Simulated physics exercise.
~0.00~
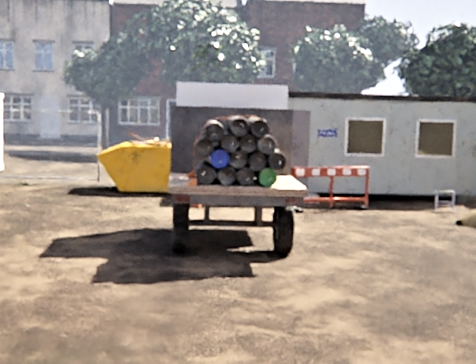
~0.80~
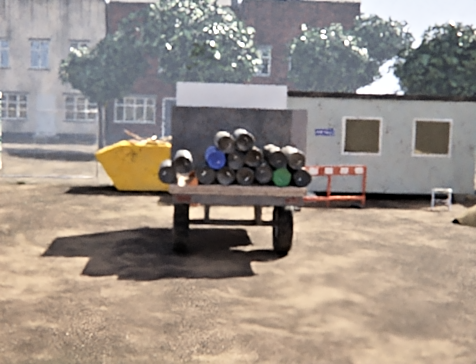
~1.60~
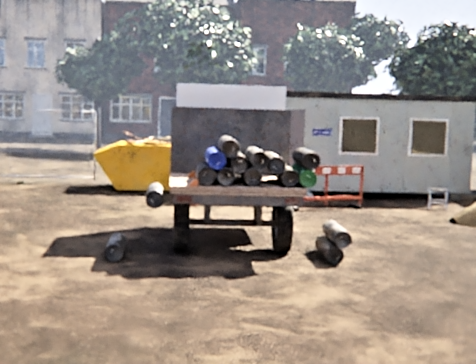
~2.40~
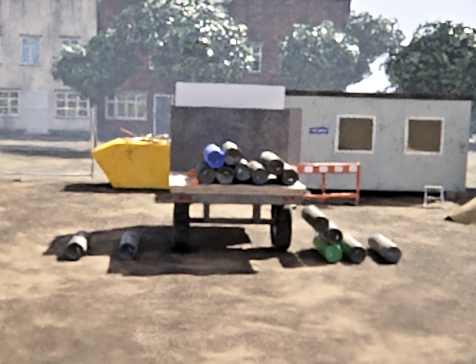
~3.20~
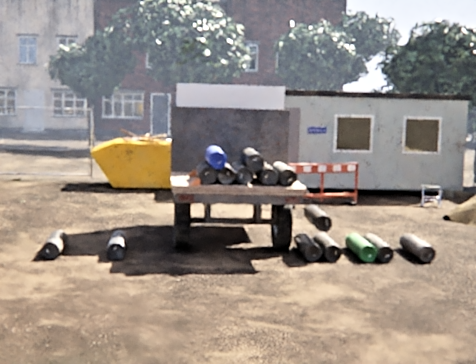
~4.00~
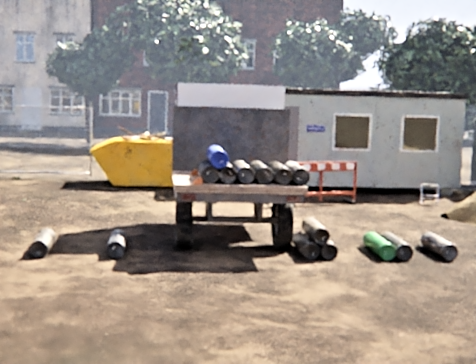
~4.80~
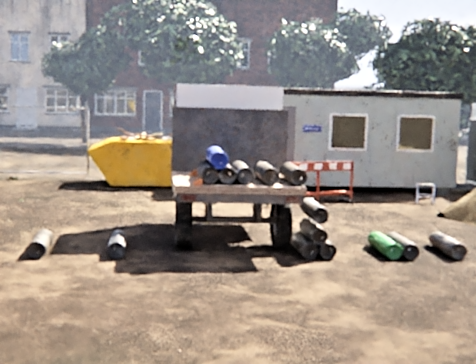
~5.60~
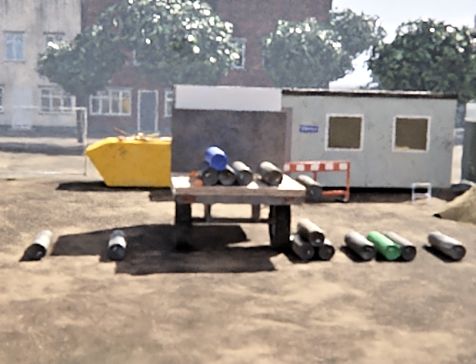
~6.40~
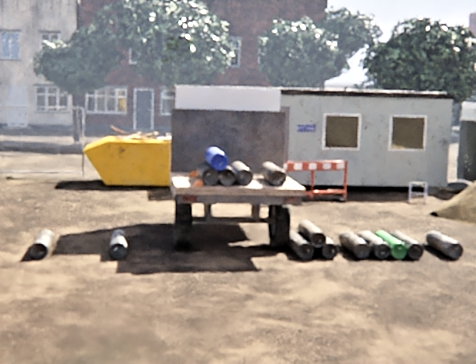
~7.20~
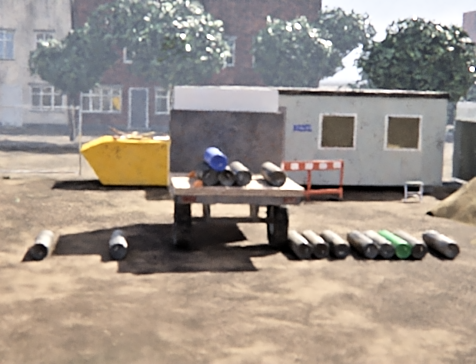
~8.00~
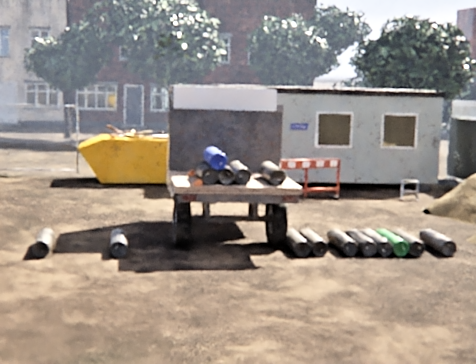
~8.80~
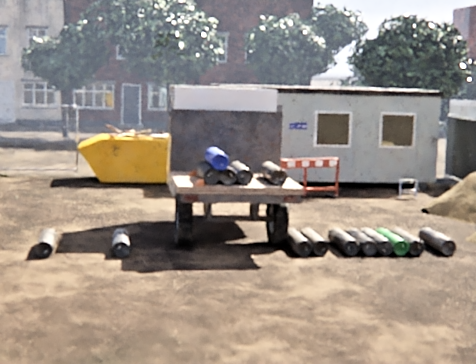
Stacked cylinders roll off both sides of a flatbed, leaving a few aboard with the blue one.
